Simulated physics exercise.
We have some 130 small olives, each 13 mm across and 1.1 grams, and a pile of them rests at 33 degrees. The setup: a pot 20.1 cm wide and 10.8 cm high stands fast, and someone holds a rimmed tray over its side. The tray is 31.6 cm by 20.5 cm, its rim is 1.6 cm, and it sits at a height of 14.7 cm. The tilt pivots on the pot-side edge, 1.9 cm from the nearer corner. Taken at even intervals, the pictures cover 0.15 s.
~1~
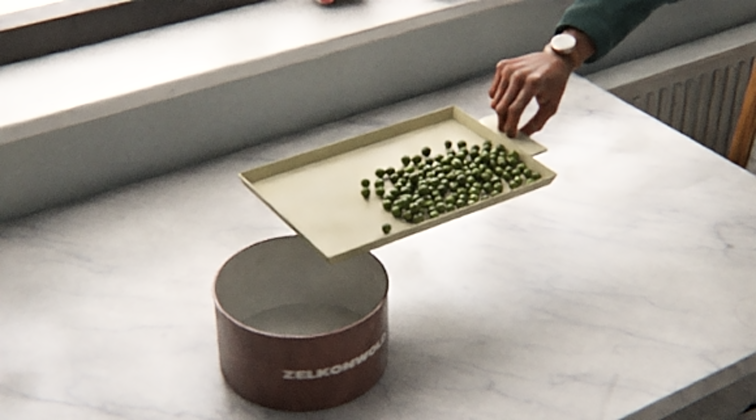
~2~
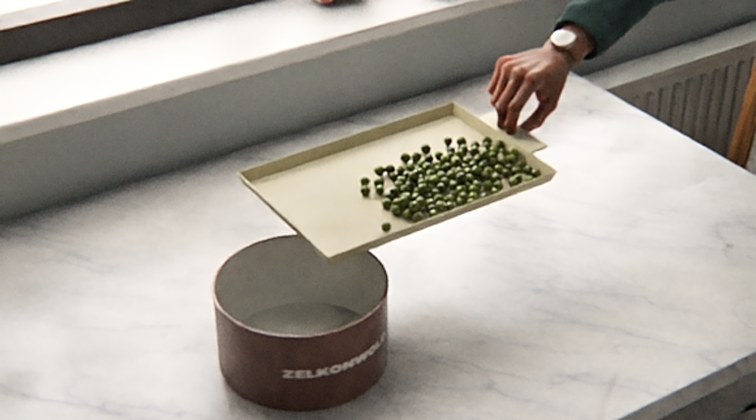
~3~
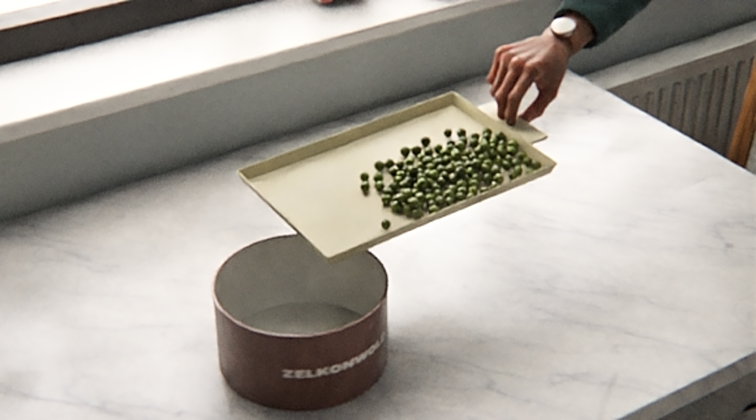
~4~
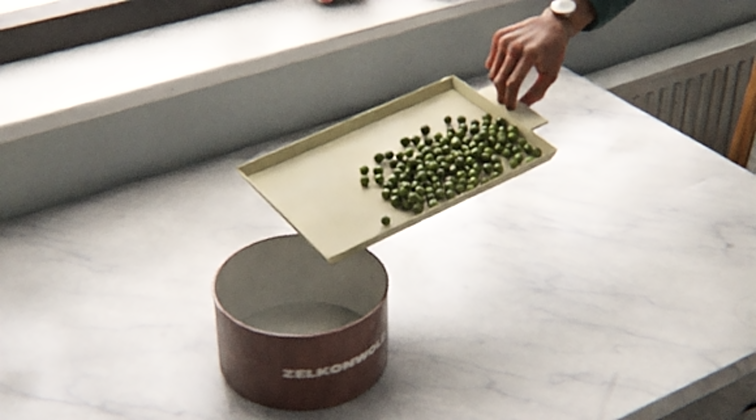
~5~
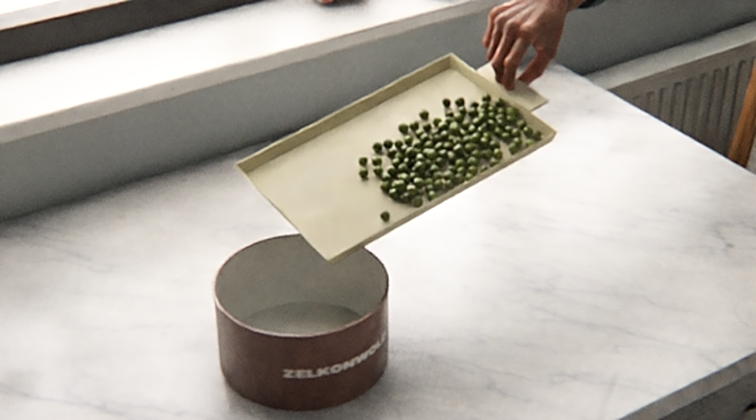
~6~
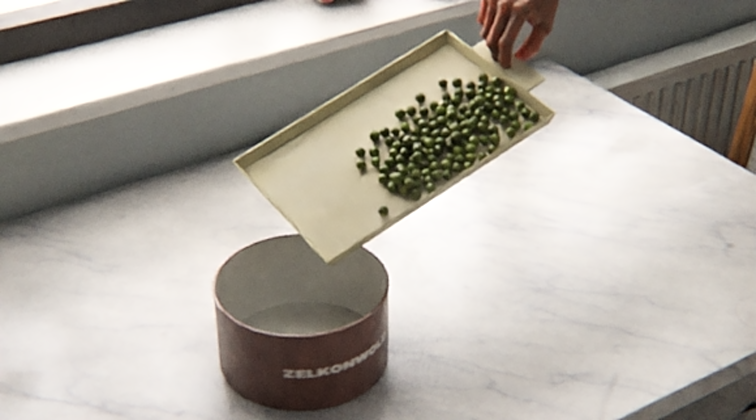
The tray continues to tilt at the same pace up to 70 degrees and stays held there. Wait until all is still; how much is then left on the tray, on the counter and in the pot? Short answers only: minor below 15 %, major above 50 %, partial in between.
Left on the tray: Minimal; counter: Moderate; pot: Predominant.
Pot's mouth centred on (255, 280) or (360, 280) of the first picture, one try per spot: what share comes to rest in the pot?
The shares would be near 45 and 35 per cent respectively.
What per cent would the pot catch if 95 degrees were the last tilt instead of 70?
55 percent.
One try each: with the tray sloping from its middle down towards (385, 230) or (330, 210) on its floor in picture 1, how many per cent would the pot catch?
Roughly 35 % for the first direction, roughly 70 % for the second.
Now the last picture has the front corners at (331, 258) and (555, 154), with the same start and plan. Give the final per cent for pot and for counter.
Pot: 30, counter: 60.
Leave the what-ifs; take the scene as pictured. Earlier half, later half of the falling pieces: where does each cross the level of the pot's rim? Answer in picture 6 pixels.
First near (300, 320), then at (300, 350).
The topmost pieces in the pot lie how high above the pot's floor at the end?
Top level: Approx. 2.5 cm.
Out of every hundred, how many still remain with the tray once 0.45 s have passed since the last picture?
Some 0 per cent of the load.
Then, 0.14 s after the last picture, tilt 48 degrees; the tray holds 100 %, the pot 0 %.
Then, 0.23 s after the last picture, tilt 65 degrees; the tray holds 100 %, the pot 0 %.
Then, 0.45 s after the last picture, tilt 70 degrees; the tray holds 0 %, the pot 60 %.
In the end, tray 0 %, counter 35 %, pot 60 %.
